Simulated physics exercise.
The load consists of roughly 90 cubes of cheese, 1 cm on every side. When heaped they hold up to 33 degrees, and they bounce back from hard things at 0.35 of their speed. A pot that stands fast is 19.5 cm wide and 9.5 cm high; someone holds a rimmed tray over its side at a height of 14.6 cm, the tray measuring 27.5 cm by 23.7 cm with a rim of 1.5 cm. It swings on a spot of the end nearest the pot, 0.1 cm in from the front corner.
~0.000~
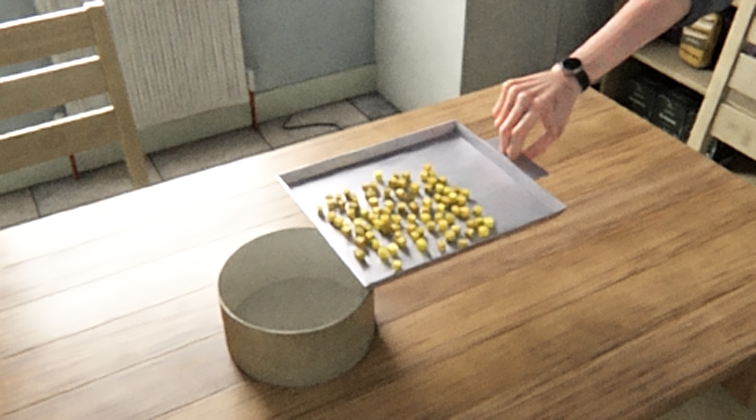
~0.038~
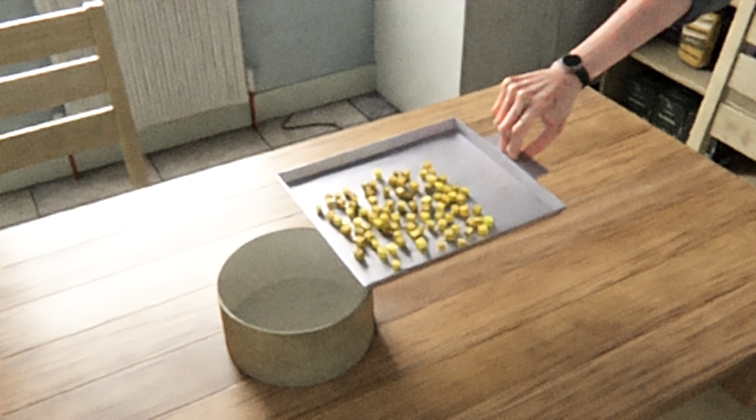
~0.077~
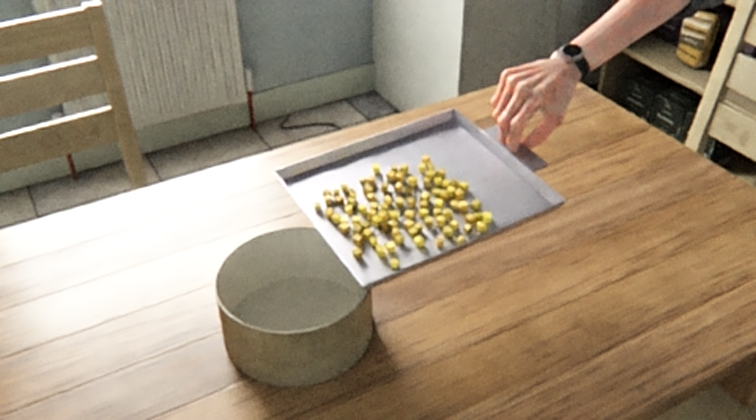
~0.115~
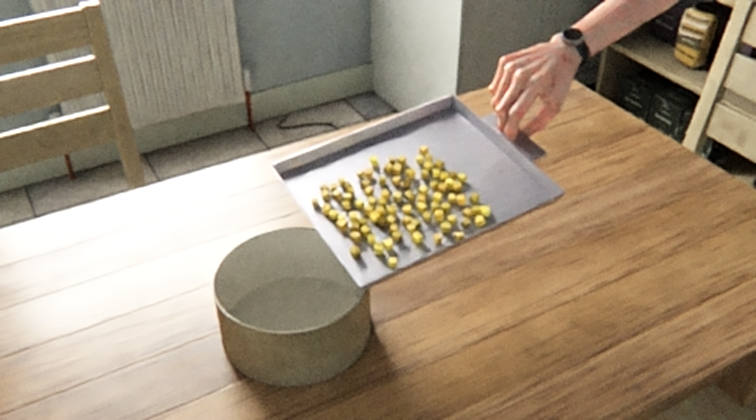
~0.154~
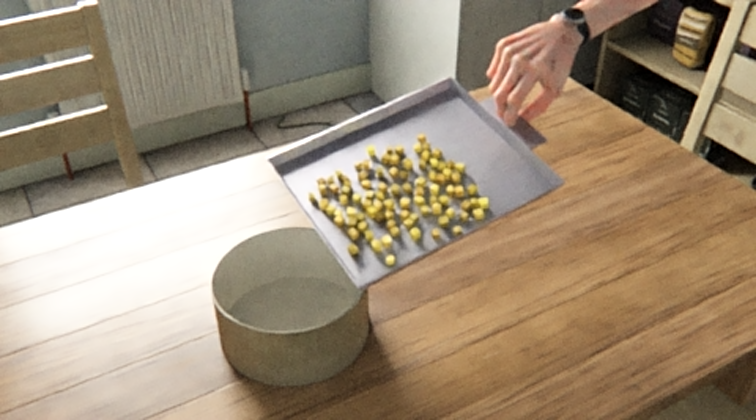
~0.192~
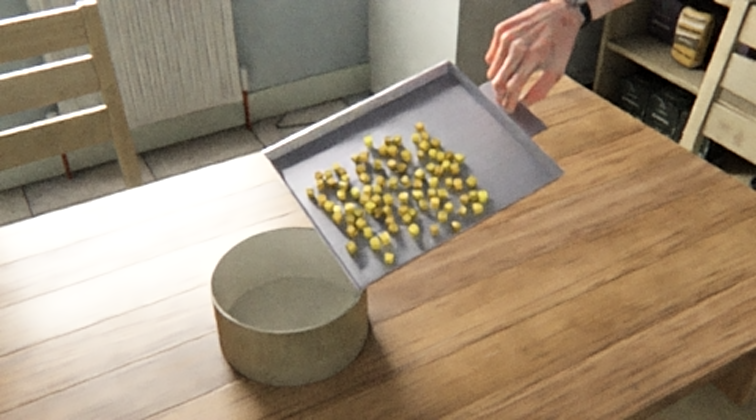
A hand raises the far side of a gray tray of small yellow pieces, tilting it.
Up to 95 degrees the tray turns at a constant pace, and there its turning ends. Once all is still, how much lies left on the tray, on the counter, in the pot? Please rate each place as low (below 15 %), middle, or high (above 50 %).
Tray: Low, counter: High, pot: Low.
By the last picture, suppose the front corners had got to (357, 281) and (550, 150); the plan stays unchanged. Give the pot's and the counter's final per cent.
That works out as pot 85 and counter 15.
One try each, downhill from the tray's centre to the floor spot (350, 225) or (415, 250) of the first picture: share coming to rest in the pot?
Estimate: Some 80 % and some 0 % respectively.
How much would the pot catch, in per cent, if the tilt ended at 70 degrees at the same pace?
That would give about 0 per cent.
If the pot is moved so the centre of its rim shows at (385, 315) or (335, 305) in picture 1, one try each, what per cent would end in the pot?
Spot one: Some 65 per cent; spot two: Some 65 per cent.
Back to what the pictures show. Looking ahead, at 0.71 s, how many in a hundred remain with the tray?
Load share: Around 45%.
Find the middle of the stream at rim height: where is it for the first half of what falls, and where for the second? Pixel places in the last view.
First near (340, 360), then at (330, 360).
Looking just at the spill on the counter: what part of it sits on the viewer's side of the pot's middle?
I'd put it at around 100 per cent.
After 0.50 s, tilt 55 degrees; the tray holds 100 %, the pot 0 %.
After 0.71 s, tilt 81 degrees; the tray holds 45 %, the pot 0 %.
After 1.03 s, tilt 95 degrees; the tray holds 0 %, the pot 0 %.
By 2.1 s all is still; tray 0 %, counter 100 %, pot 0 %.
